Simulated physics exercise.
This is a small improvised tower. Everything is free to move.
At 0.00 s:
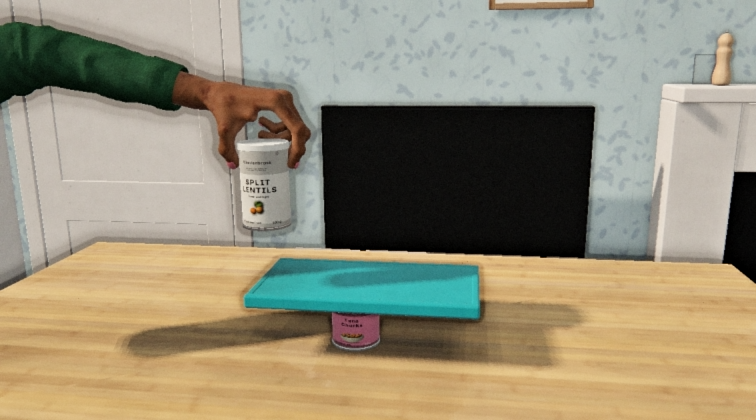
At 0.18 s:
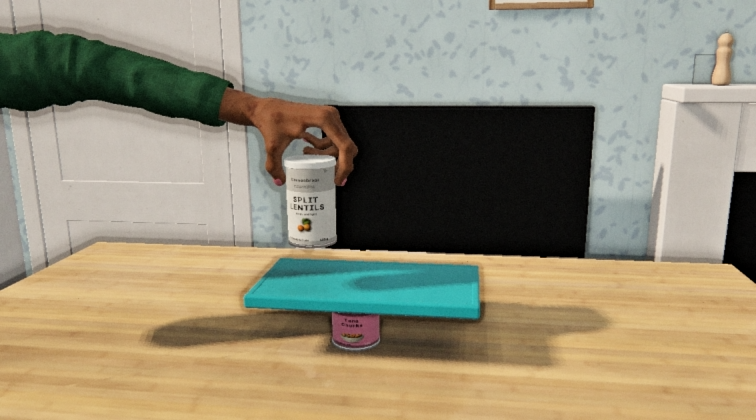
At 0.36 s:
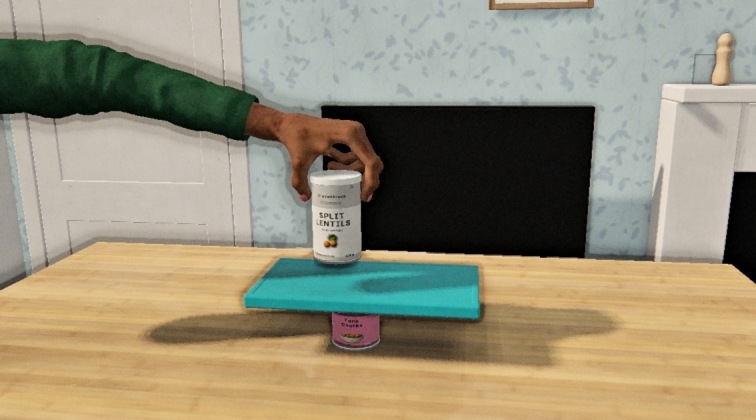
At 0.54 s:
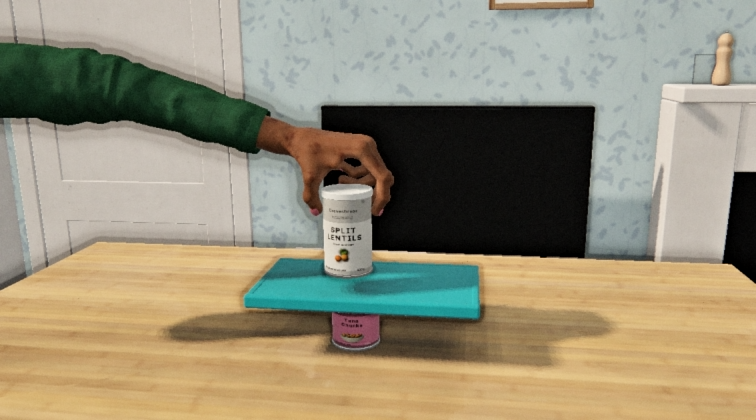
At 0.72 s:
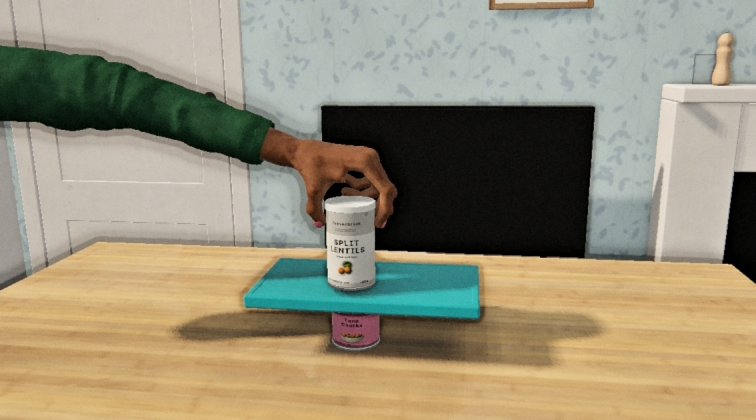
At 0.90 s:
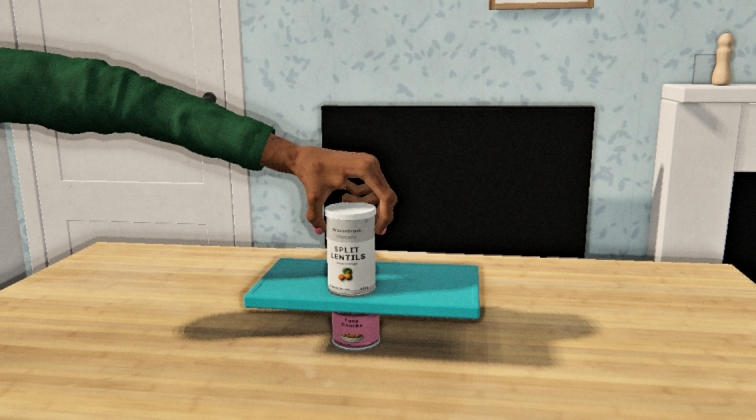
A hand lowers a white tin onto a teal board resting on a pink tin.
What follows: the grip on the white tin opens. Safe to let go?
The stack holds.
By 1.10 s, all is still.
By 1.30 s, white tin resting near (351, 249).
When it is over (2.0 s), all 3 as before. End places, in pixels of the last picture, white tin near (351, 249). The stack stays up.
